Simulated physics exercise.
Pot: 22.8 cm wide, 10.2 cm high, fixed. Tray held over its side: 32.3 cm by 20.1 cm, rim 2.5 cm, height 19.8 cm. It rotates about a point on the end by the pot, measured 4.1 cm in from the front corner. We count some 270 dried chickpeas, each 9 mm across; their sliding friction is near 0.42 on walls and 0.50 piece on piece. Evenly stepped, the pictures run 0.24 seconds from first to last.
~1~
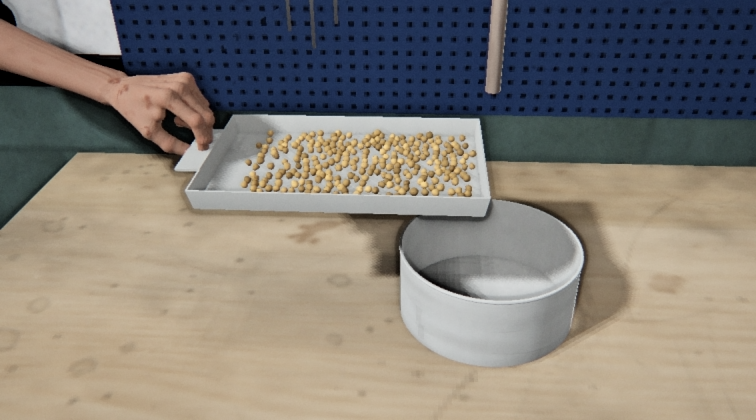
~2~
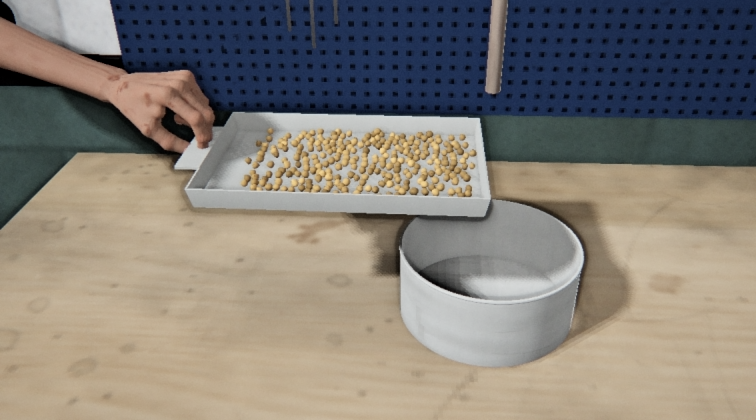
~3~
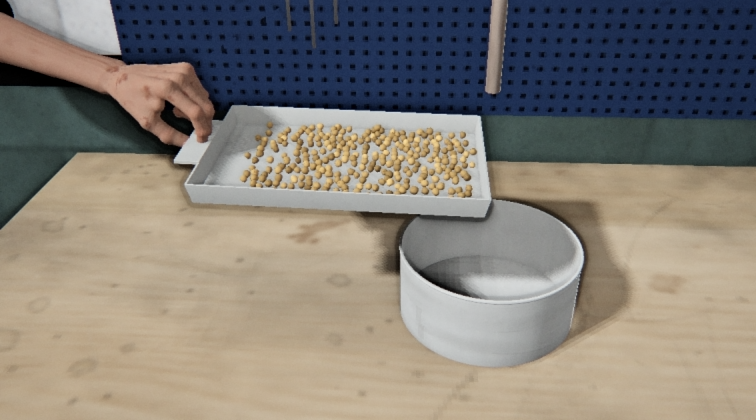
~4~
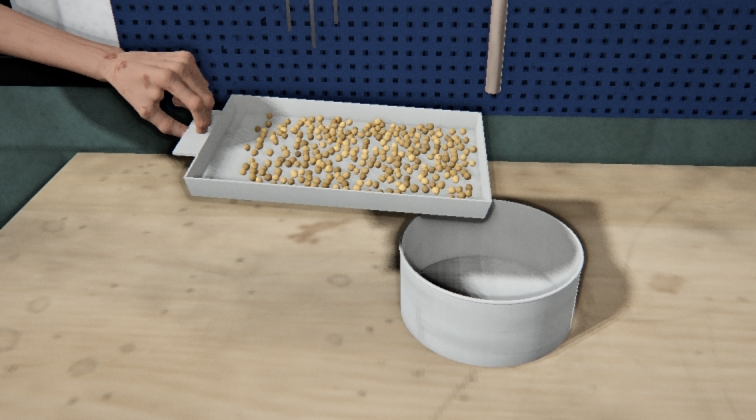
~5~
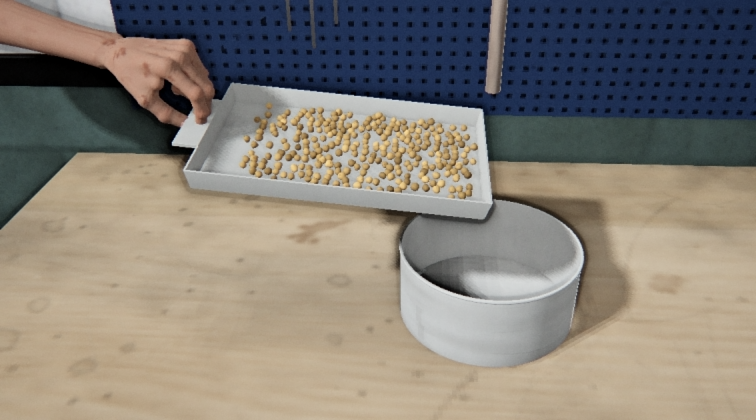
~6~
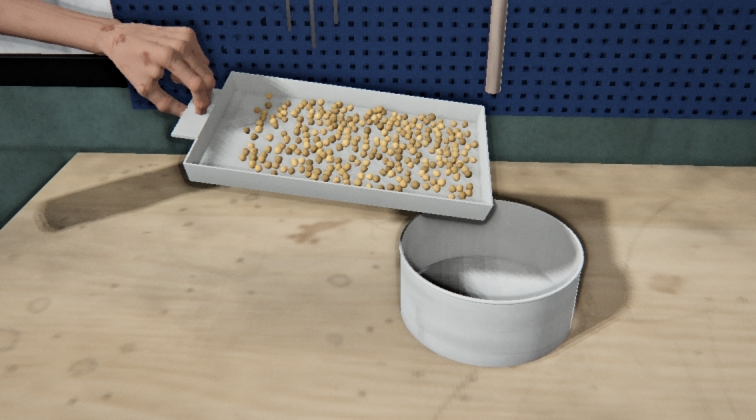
A shallow white tray of dried chickpeas, held by a hand at its left end, started out level, then slowly tilted as the hand raised that end, its right end staying low beside a round pot.
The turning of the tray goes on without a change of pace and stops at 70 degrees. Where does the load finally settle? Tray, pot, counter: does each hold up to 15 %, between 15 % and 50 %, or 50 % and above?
Tray: 50 % and above; pot: Up to 15 %; counter: Up to 15 %.
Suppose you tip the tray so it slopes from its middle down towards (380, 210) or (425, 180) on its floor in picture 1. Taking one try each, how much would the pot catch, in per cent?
I'd put it at roughly 0 per cent for the first tilt and roughly 5 per cent for the second.
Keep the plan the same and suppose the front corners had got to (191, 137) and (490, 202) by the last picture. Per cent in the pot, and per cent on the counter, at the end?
Split: Pot = 5, counter = 5.
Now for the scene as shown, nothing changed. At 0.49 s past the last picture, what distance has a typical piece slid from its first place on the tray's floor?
Displacement on the tray: Roughly 7 cm.
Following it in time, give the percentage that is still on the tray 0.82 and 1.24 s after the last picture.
Earlier moment 100, later moment 100.
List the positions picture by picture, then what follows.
In the first frame, tray tilt 0 degrees, front corners at (191, 189) and (485, 196); middle of the pieces at (365, 161); pot at (490, 245).
In the second frame, tray tilt 1 degrees, front corners at (191, 187) and (486, 196); middle of the pieces at (365, 160).
In the third frame, tray tilt 2 degrees, front corners at (190, 183) and (486, 197); middle of the pieces at (365, 157).
In the fourth frame, tray tilt 5 degrees, front corners at (190, 176) and (487, 199), lowest corner right front; middle of the pieces at (365, 152).
In the fifth frame, tray tilt 8 degrees, front corners at (189, 169) and (487, 200), lowest corner right front; middle of the pieces at (366, 147).
In the sixth frame, tray tilt 11 degrees, front corners at (189, 161) and (488, 202), lowest corner right front; middle of the pieces at (366, 142); pot at (490, 245).
Then, 0.49 s after the last picture, tilt 39 degrees; the tray holds 100 %, the pot 0 %.
Then, 0.82 s after the last picture, tilt 58 degrees; the tray holds 100 %, the pot 0 %.
Then, 1.24 s after the last picture, tilt 70 degrees; the tray holds 100 %, the pot 0 %.
In the end, tray 100 %, pot 0 %, counter 0 %.
